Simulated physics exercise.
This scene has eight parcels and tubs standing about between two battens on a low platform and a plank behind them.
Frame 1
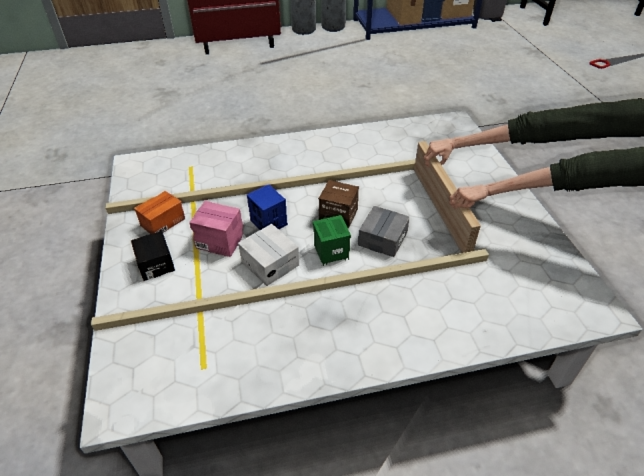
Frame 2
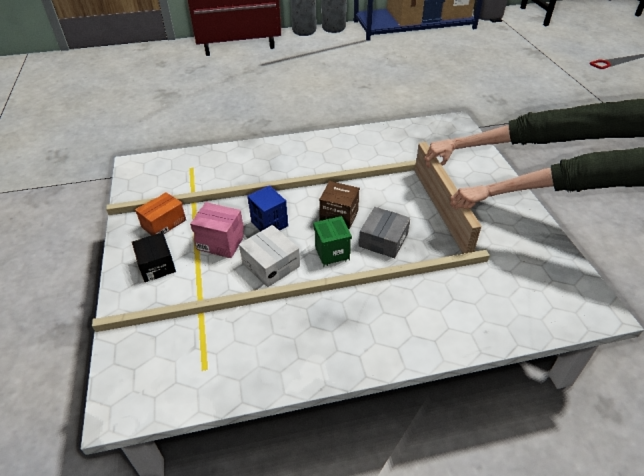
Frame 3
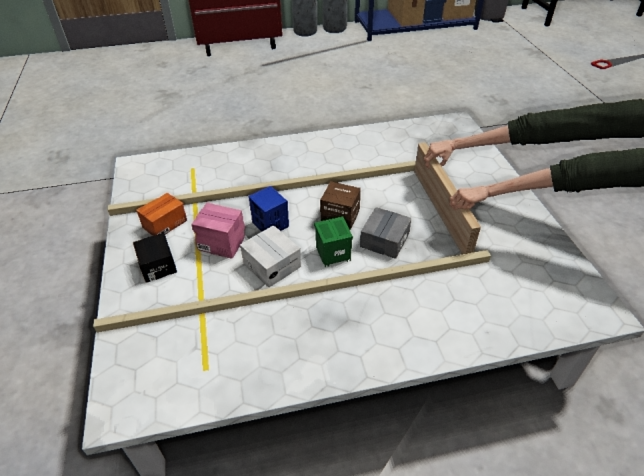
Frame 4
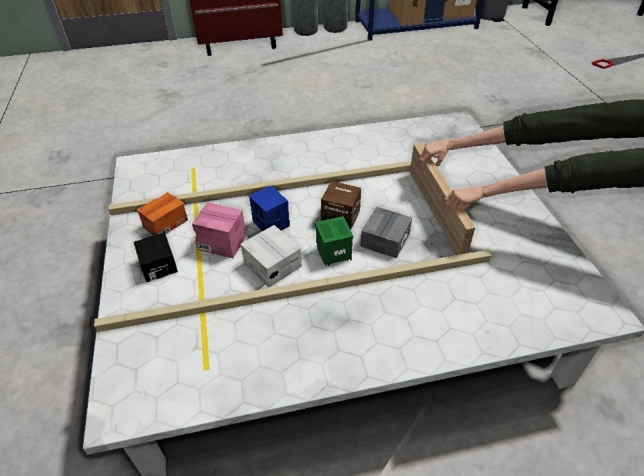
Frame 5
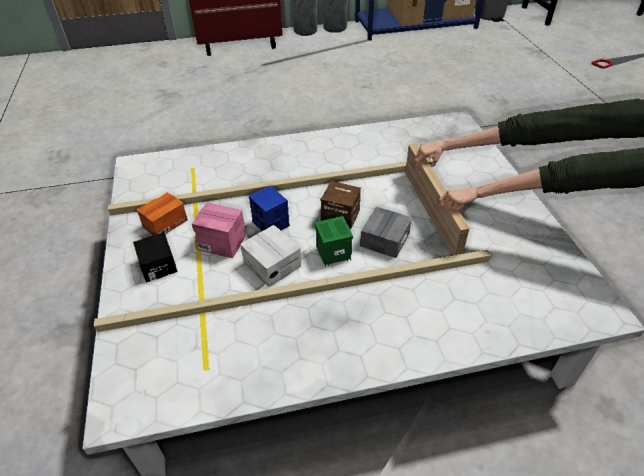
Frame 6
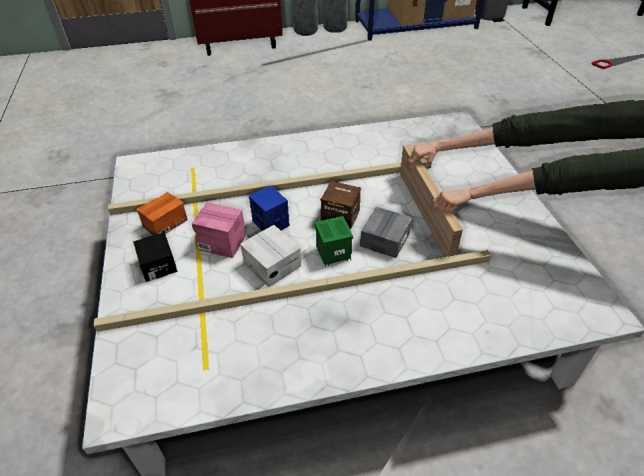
Two hands held a wooden plank upright behind eight colourful boxes on a low white table, keeping still at first, then slid it slightly left between two wooden strips while the boxes stayed put.
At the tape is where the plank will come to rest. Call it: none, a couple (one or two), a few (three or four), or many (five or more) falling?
Call: A couple.
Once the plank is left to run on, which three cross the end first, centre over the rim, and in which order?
It goes the black parcel, after that the white parcel, and after that the pink box.
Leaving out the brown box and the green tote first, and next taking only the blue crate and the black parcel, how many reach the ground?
0 for the first case, 0 for the second.
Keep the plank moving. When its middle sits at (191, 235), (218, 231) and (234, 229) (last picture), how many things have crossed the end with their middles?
Taking the places in turn, the counts are 2, 1 and 0.
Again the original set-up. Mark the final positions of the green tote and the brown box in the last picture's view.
(138, 280) and (179, 218), roughly.
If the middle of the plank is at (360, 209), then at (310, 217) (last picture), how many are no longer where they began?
Counts: 4, 5.
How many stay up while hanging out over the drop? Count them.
Count of overhanging things: 2.
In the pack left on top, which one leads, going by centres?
The white parcel, that one.
A little later, none off yet; black parcel at rest near (155, 257); orange box at rest near (163, 215); pink box at rest near (220, 230).
Next, none off yet; black parcel at rest near (155, 257); orange box at rest near (163, 215); pink box shifted a little near (215, 230).
Later still, none off yet; black parcel shifted about its own width near (118, 260); orange box at rest near (163, 215); pink box shifted about its own width near (160, 240).
When it is over, the number that fall off is one or two; down, black parcel.
